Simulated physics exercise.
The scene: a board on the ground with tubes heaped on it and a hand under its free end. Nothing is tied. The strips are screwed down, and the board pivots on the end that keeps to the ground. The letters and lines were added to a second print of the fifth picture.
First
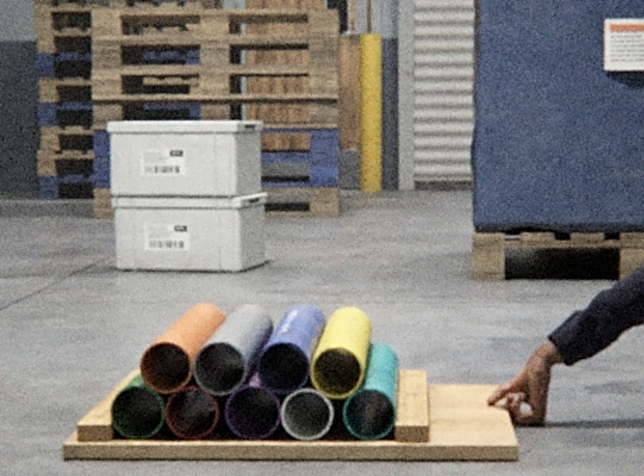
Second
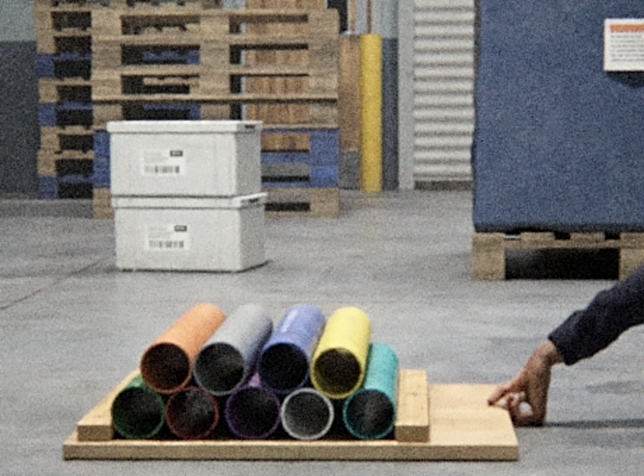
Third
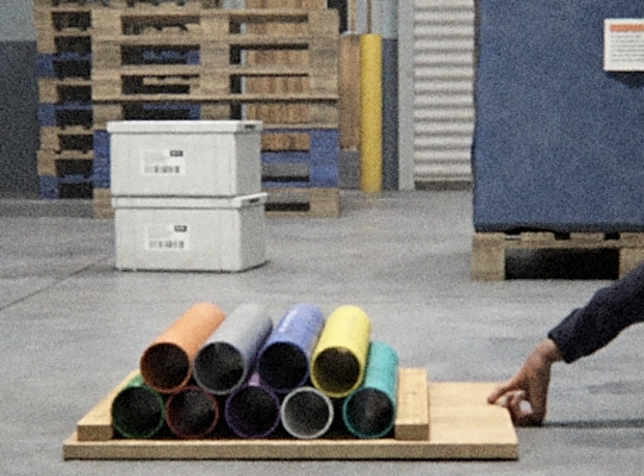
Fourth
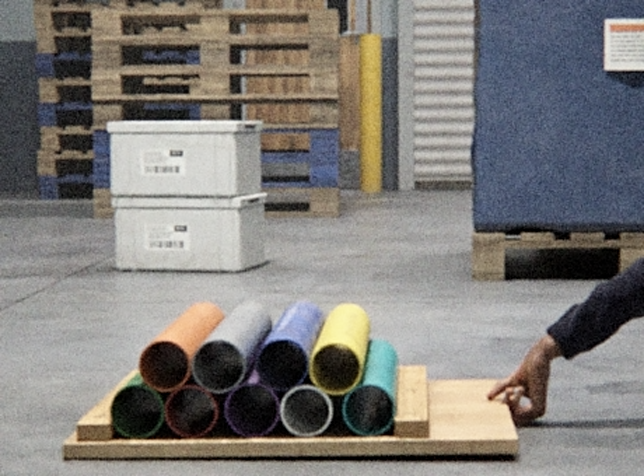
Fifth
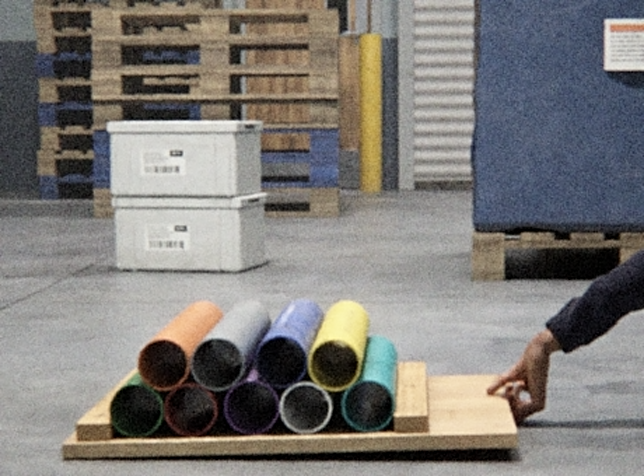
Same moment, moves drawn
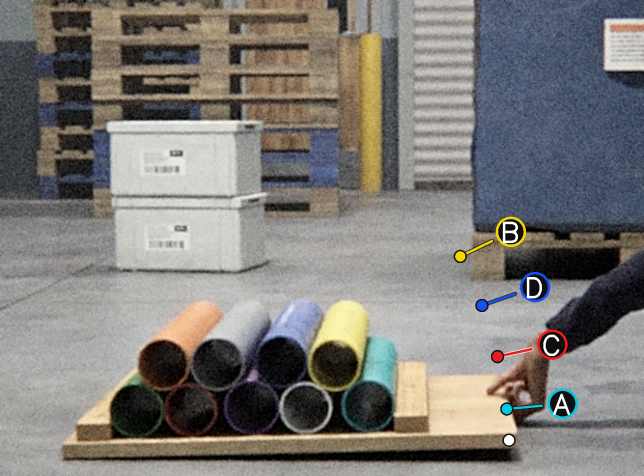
A hand at the right gripped the free end of a wooden board stacked with two rows of colorful tubes, stayed nearly still at first, then raised that end very slightly.
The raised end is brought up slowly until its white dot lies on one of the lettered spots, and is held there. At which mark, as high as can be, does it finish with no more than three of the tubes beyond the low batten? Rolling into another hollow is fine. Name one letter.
The answer is mark B.
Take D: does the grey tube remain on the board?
Yes.
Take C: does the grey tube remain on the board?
Yes.
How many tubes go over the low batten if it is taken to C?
It comes to none.
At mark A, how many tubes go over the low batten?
At A the number is none.
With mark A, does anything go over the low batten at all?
No.
On the marked copy, A at (507, 409); B at (460, 256); C at (498, 356); D at (482, 305); the white dot at (509, 440).
With B. Early on, board at 16°.
Further on, board at 26°.
At the end, board at 26°, none over the low batten.
As for the rest, A none over the low batten; C none over the low batten; D none over the low batten.
